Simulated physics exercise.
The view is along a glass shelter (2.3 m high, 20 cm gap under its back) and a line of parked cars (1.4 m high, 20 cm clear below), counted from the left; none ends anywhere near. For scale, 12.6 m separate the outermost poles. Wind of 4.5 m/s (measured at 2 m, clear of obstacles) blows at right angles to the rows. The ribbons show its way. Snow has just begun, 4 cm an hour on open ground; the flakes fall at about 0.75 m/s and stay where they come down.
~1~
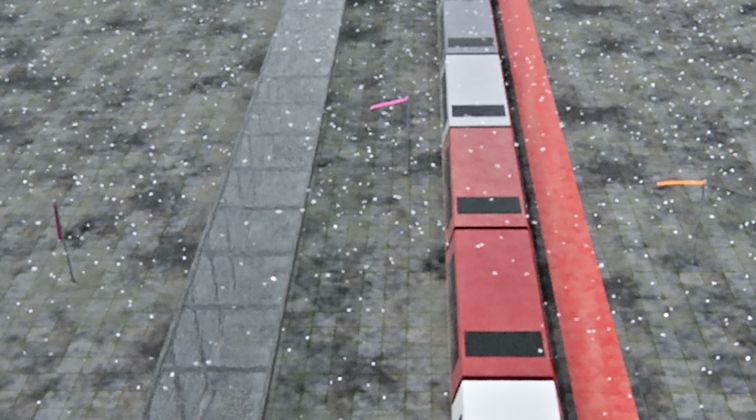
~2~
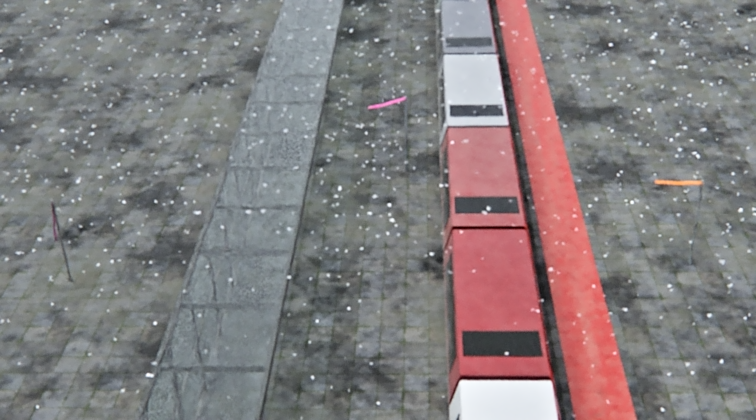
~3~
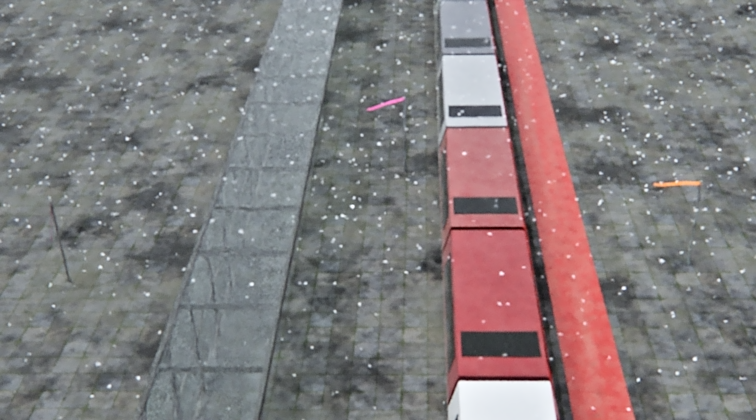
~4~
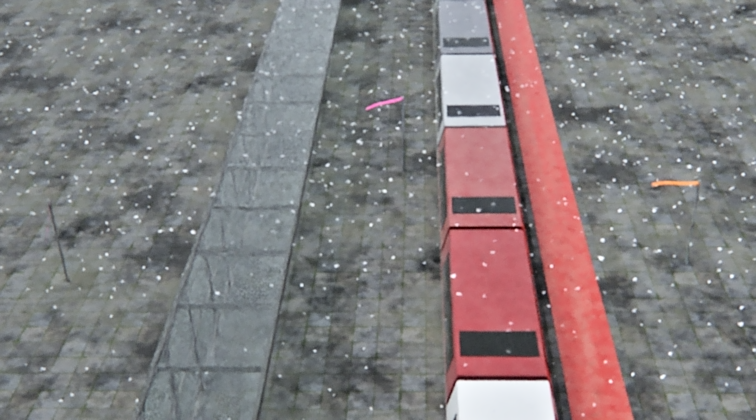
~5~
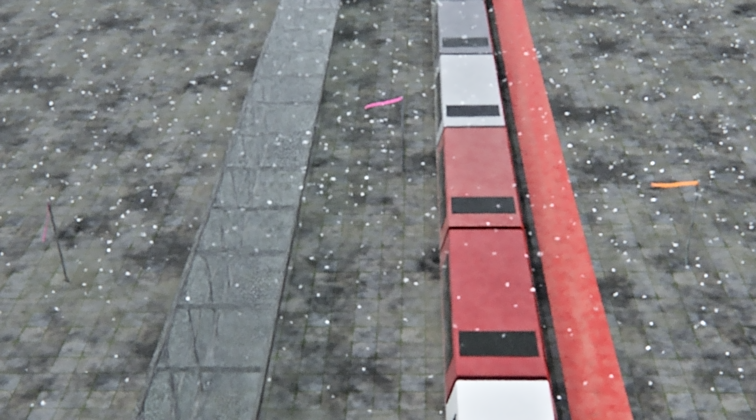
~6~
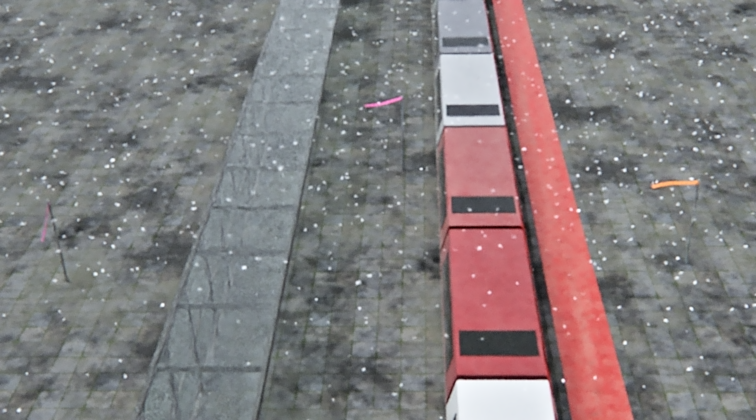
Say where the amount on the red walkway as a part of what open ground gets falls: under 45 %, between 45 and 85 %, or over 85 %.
The amount there is over 85 % of the open one.
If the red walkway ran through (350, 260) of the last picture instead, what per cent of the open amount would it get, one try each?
About 90 %.
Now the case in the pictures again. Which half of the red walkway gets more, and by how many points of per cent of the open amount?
The right one, some 10 points more.
10 minutes on, 7 mm on the red walkway, 7 mm in the open.
30 minutes on, 20 mm on the red walkway, 20 mm in the open.
60 minutes on, 39 mm on the red walkway, 40 mm in the open, so the red walkway has 98 % of the open amount; the left half of it has 93 %, the right half 102 %.
